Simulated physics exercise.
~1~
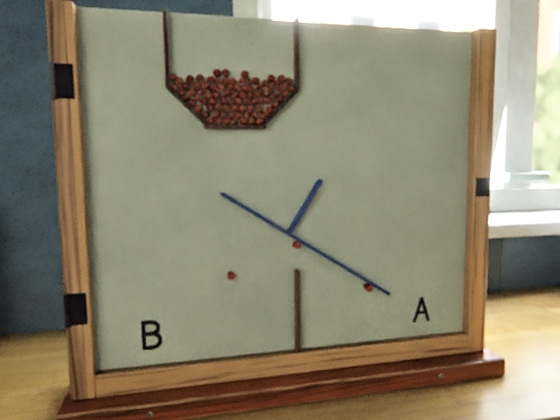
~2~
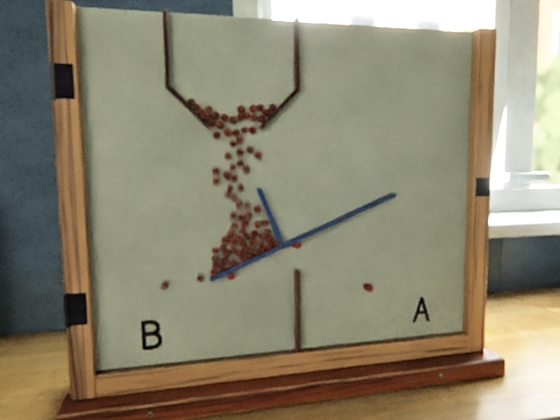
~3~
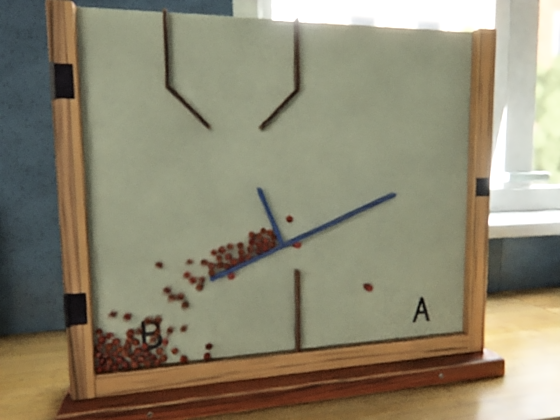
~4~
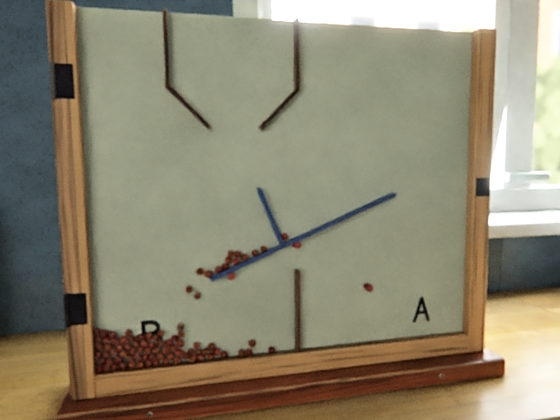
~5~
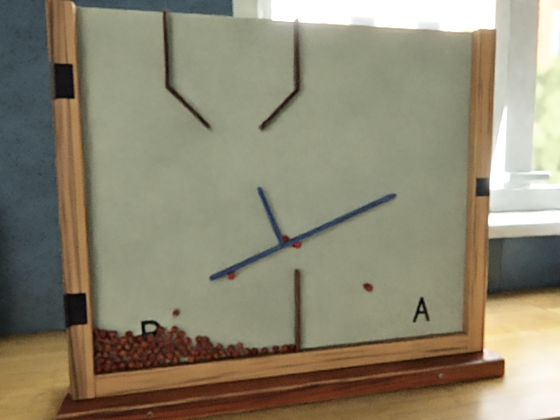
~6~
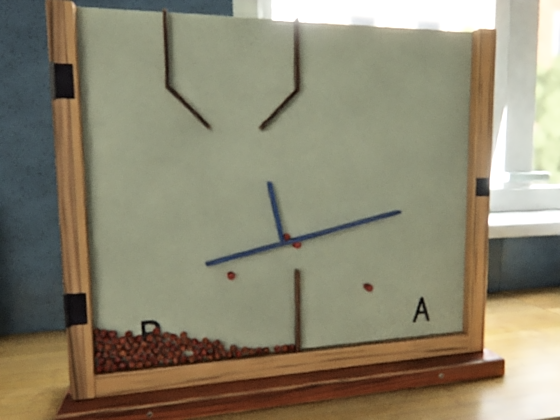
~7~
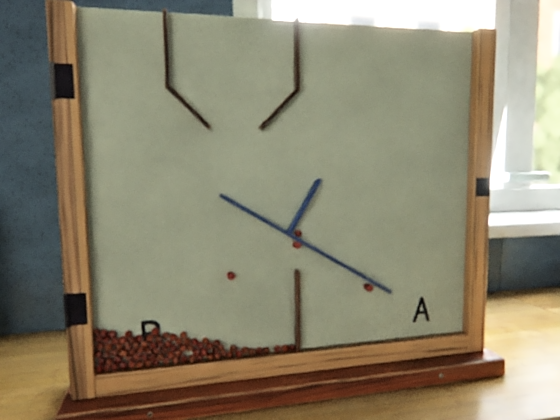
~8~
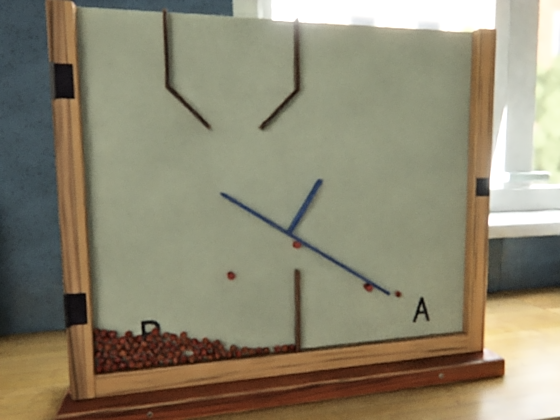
The clip shows reddish beads pouring from a hopper onto a pivoting blue tray, which tips down to the left and spills them into bin B. Once nearly empty, the tray swings back down to the right, leaving the beads piled in bin B.
